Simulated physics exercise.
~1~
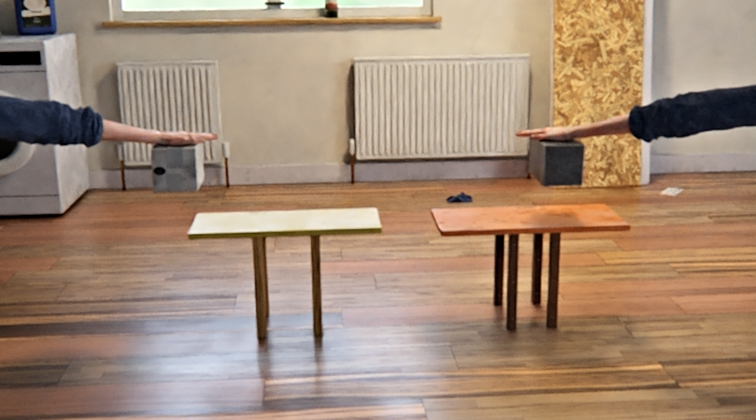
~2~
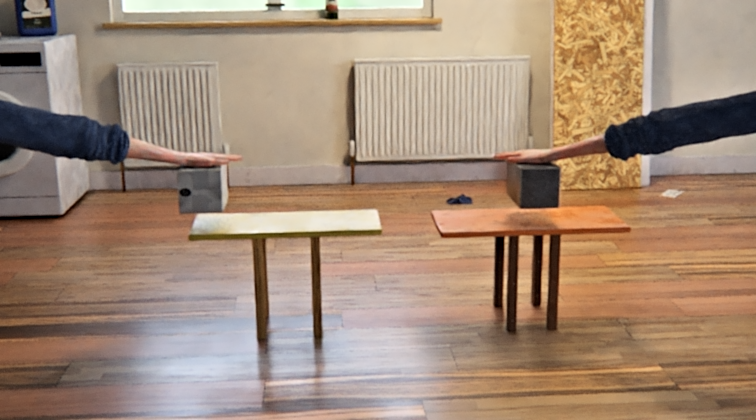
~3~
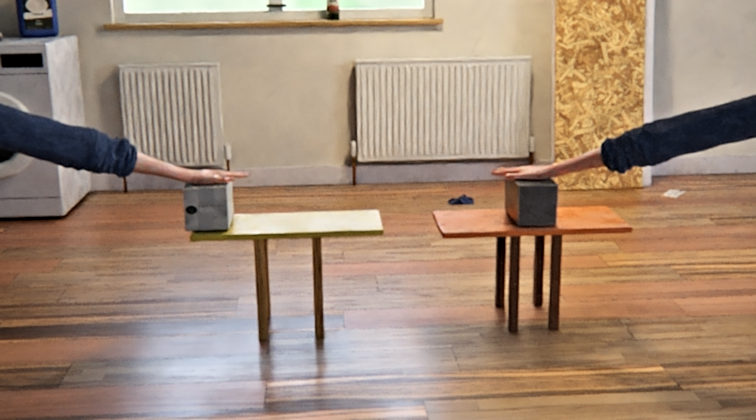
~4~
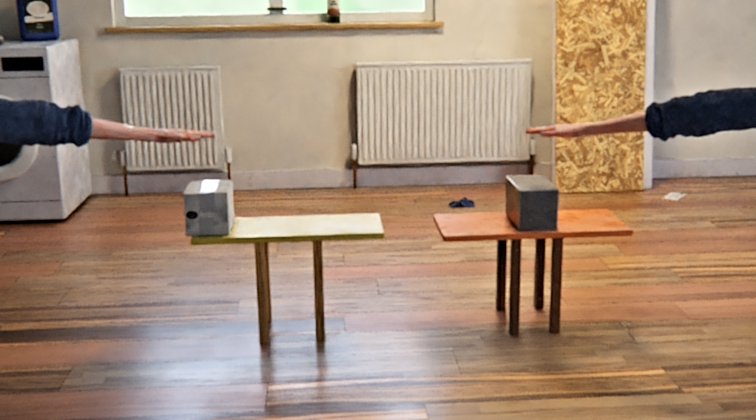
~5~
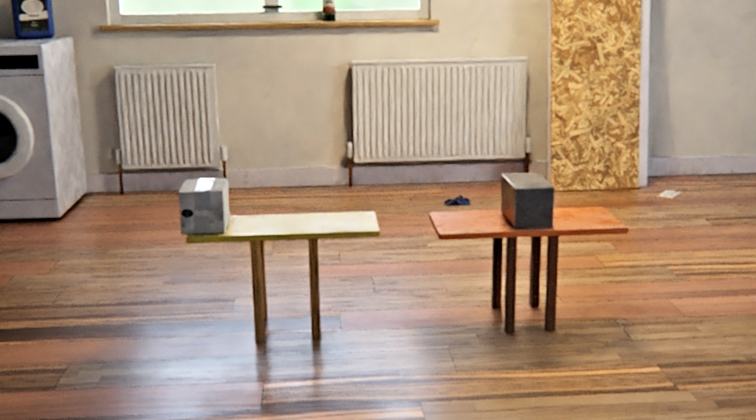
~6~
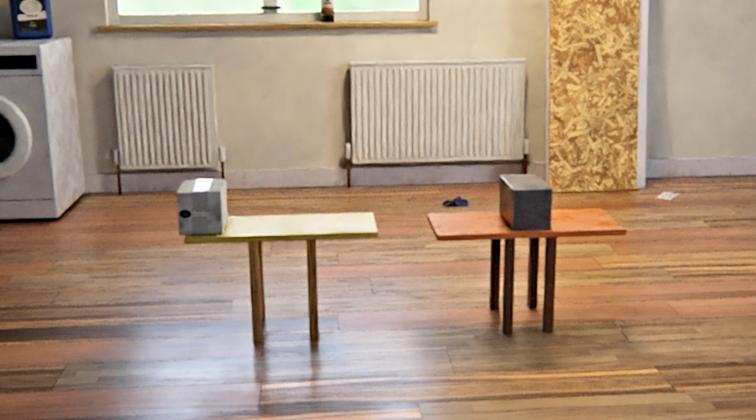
Two hands set grey blocks on a yellow trestle and an orange table, which stay upright.
